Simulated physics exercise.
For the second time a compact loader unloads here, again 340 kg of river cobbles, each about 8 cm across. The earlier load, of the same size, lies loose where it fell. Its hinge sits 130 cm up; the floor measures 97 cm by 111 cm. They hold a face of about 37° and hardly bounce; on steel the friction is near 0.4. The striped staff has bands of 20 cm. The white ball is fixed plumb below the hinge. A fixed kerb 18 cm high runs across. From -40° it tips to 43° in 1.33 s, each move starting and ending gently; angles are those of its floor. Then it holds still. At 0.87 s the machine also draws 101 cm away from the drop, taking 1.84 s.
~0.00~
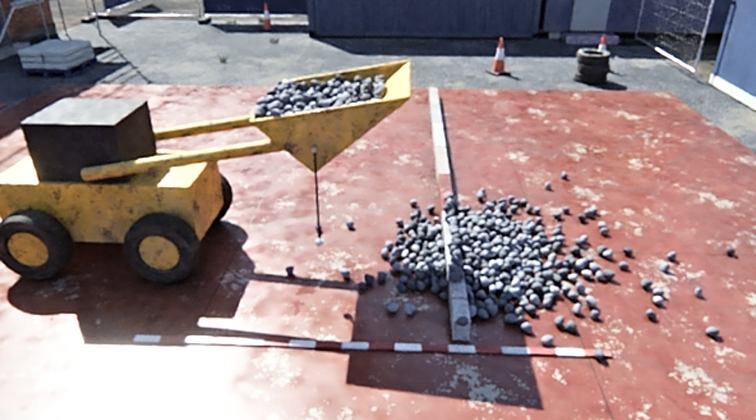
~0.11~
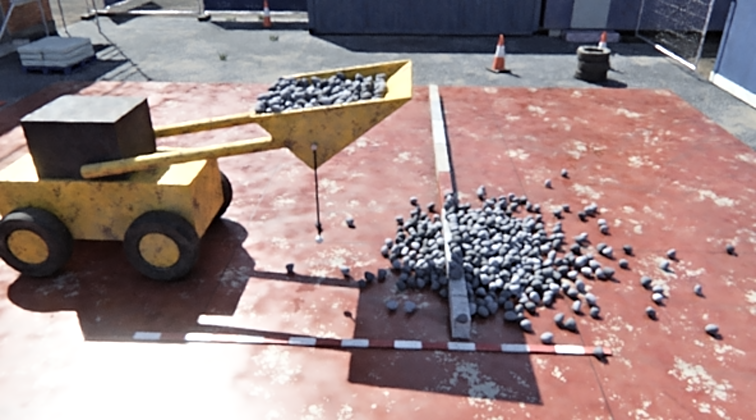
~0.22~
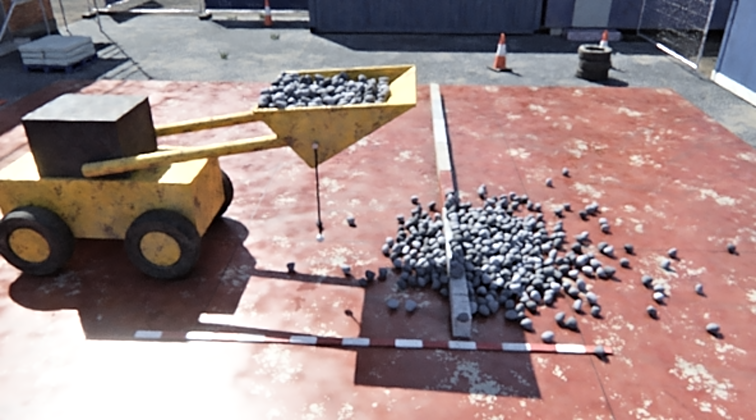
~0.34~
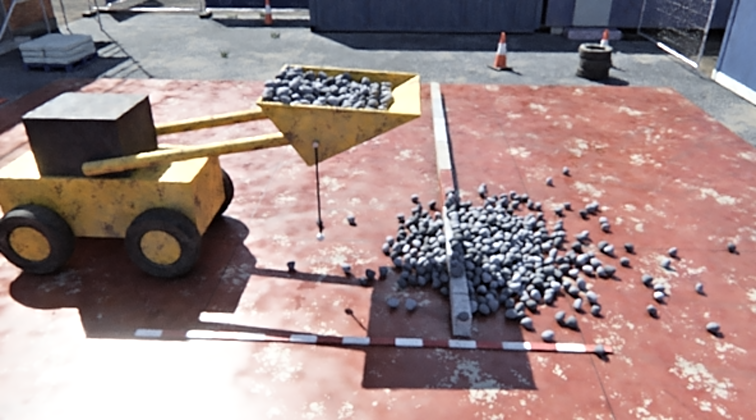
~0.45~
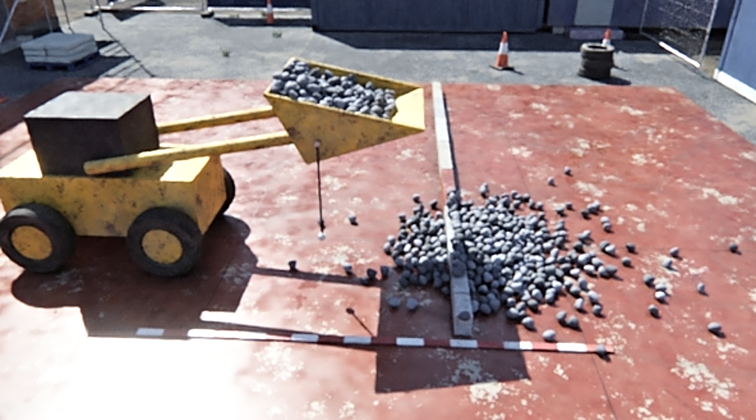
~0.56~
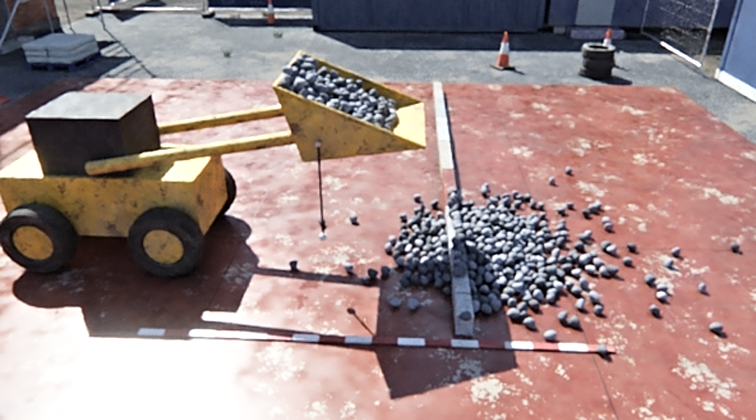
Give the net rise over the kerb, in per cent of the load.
Roughly 1 per cent of a load more.
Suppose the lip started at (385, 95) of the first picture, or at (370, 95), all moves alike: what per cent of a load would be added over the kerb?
About 0 and 0 per cent.
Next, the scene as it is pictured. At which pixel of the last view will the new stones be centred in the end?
Their middle is at about (399, 240).
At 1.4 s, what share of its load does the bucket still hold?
It holds some 30 per cent.
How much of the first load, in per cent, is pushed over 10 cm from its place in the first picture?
Roughly 5 per cent of them.
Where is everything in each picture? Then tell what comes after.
In the first frame, the bucket is at -40°, its lip at (410, 97); the top of the load is at (369, 87). The earlier load is highest near (454, 233), 23 cm above ground level, 27 % on this side of the kerb, 73 % over the kerb.
In the second frame, the bucket is at -38°, its lip at (411, 98); the top of the load is at (351, 86); the stones move at 0.1 m/s on average.
In the third frame, lip at (416, 104), floor tilted -34°, highest stones at (296, 81); the stones move at 0.2 m/s on average.
In the fourth frame, the bucket is at -27°, its lip at (420, 116); the top of the load is at (291, 75); the stones move at 0.3 m/s on average.
In the fifth frame, lip at (424, 130), floor tilted -18°, highest stones at (298, 69); the stones move at 0.3 m/s on average.
In the sixth frame, the bucket is at -8°, its lip at (425, 148); the top of the load is at (304, 65); the stones move at 0.4 m/s on average.
After 1.0 s the floor is at 30°; in per cent of one load, 100 in the bucket, 27 on this side of the kerb, 73 over the kerb; the foremost stones are at (682, 274).
After 1.4 s the floor is at 43°; in per cent of one load, 28 in the bucket, 99 on this side of the kerb, 73 over the kerb; the foremost stones are at (682, 274).
After 3.2 s the floor is at 43°; in per cent of one load, 0 in the bucket, 126 on this side of the kerb, 74 over the kerb; the foremost stones are at (682, 274).
After 5.7 s the floor is at 43°; in per cent of one load, 0 in the bucket, 126 on this side of the kerb, 74 over the kerb; the foremost stones are at (682, 274). Net gain over the kerb, 1.
